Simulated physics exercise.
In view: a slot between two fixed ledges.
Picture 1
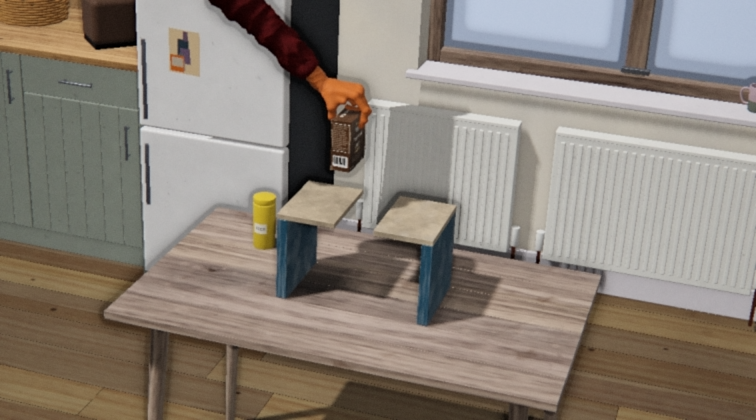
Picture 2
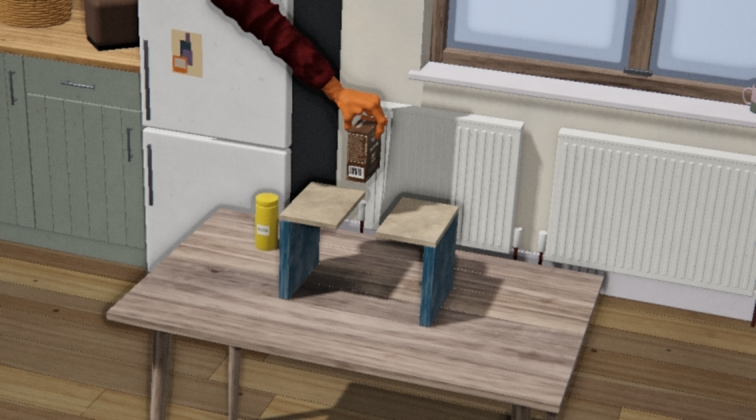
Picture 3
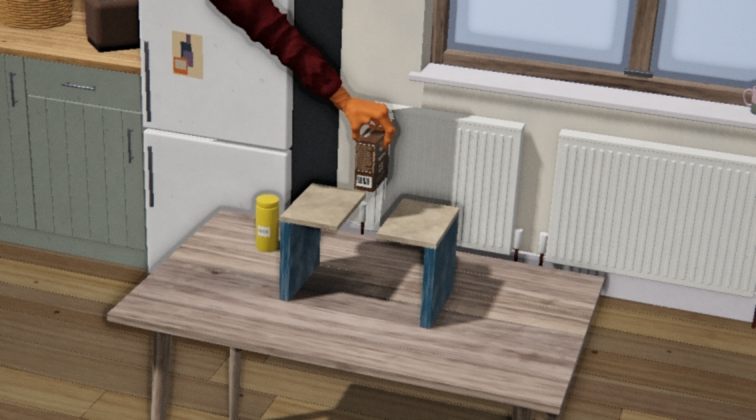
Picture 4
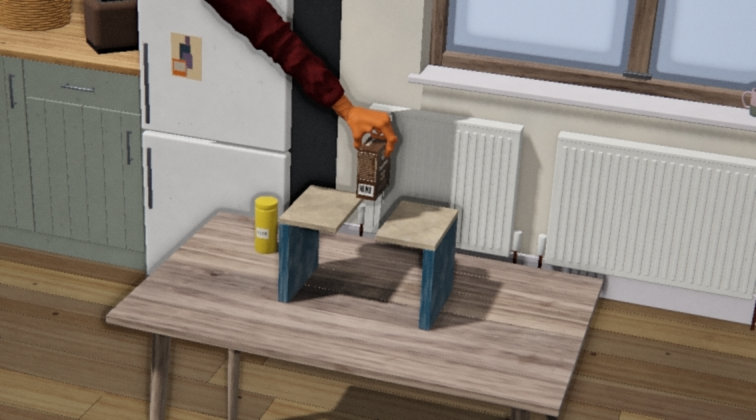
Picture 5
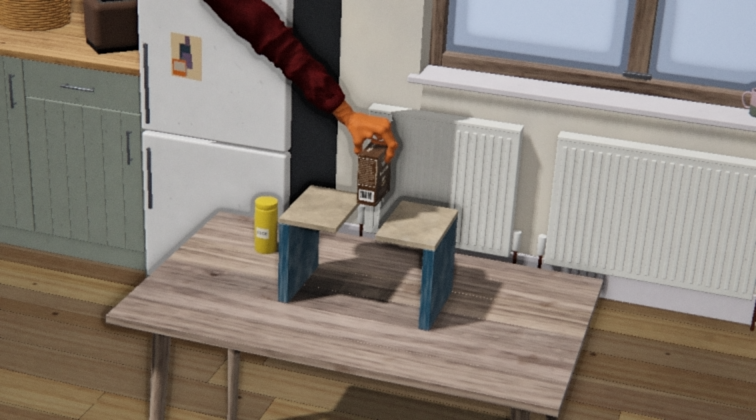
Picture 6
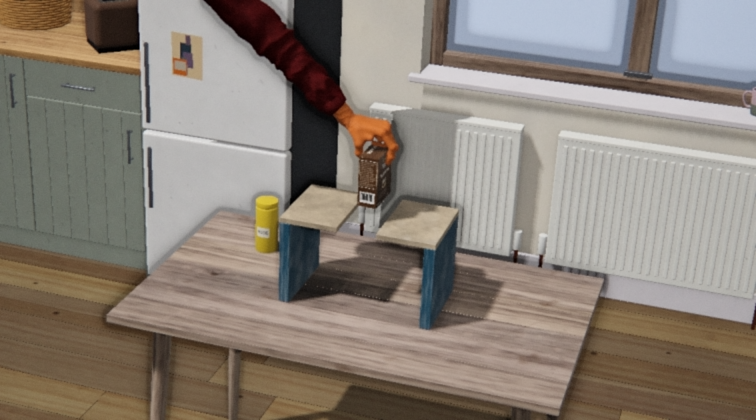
The clip opens on a wooden table with a yellow jar beside two separate blue-legged stands with pale tops, while a hand in a dark red sleeve grips a brown packet above them. The hand moves the packet slightly right and down over the gap between the stands, then holds it still there.
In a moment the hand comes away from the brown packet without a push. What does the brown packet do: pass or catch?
Outcome: The packet reaches the table.
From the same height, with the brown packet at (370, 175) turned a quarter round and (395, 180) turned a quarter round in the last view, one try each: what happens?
In the first case it lodges; in the second case it is caught.
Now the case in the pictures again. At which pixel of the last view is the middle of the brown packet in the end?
At about (370, 273).
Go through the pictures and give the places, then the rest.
In the first picture, being brought over the gap; brown packet (348, 139); yellow jar (264, 221).
In the second picture, being brought over the gap; brown packet (364, 149); yellow jar (267, 222).
In the third picture, being brought over the gap; brown packet (372, 159); yellow jar (268, 223).
In the fourth picture, being brought over the gap; brown packet (374, 167); yellow jar (266, 225).
In the fifth picture, being brought over the gap; brown packet (374, 173); yellow jar (266, 225).
In the sixth picture, held still over the gap; brown packet (375, 175); yellow jar (267, 225).
Then, 0.30 s after the last picture, brown packet slid well along near (372, 243).
Then, 0.40 s after the last picture, brown packet slid well along near (371, 262).
Then, 0.50 s after the last picture, as before.
At rest, moved from the start, brown packet; yellow jar in place. Seen from the same camera at the end, brown packet near (370, 274). The packet drops through.
